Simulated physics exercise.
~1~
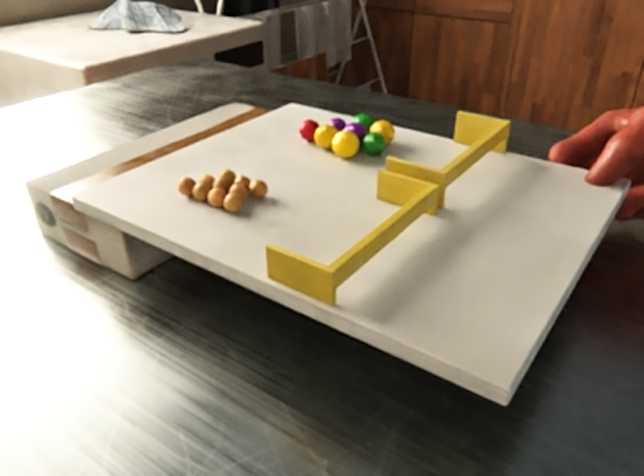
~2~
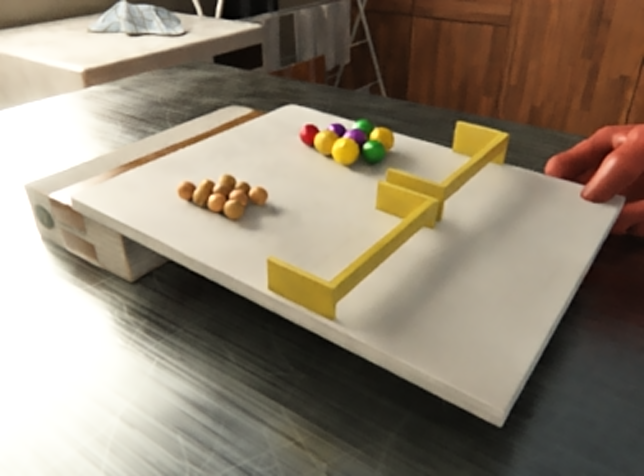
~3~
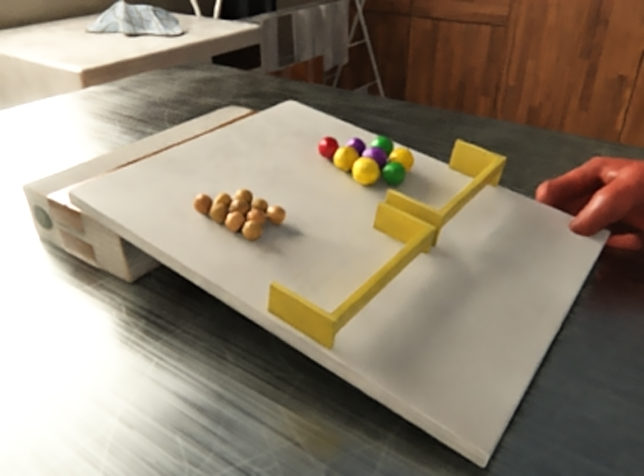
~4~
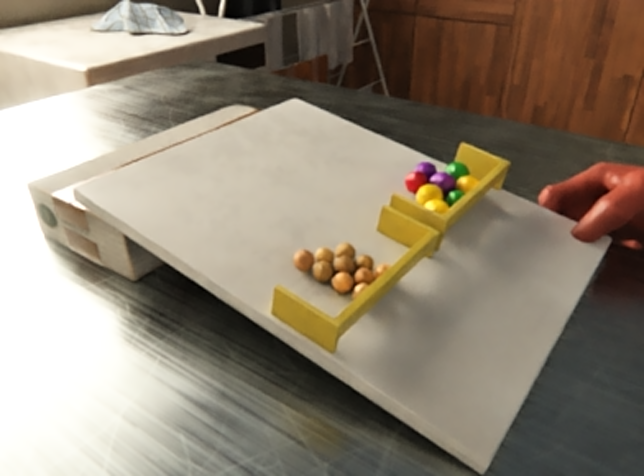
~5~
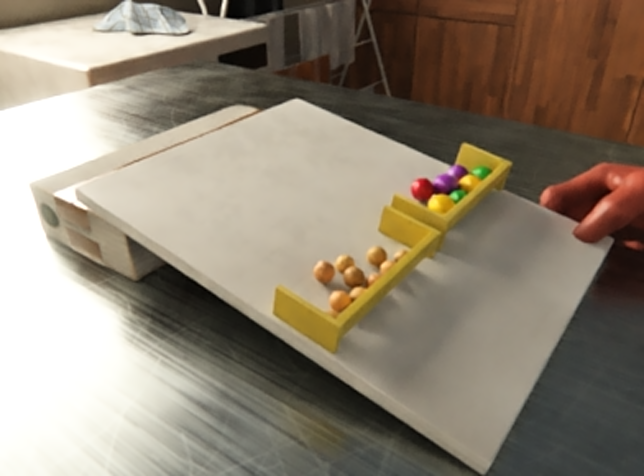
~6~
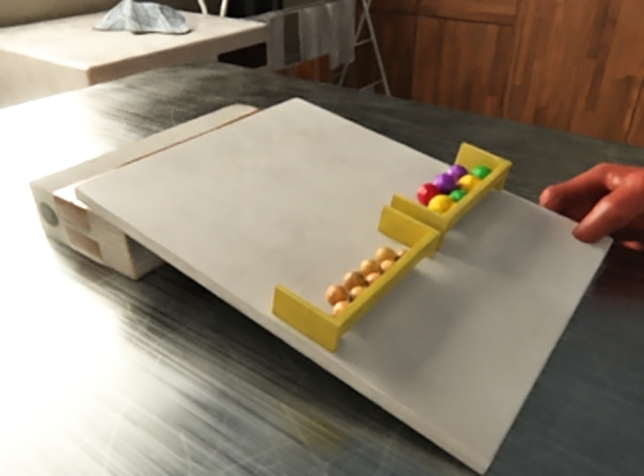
Hand lowering the right end of a white board, brown balls and coloured balls rolling down and gathering behind yellow gates.
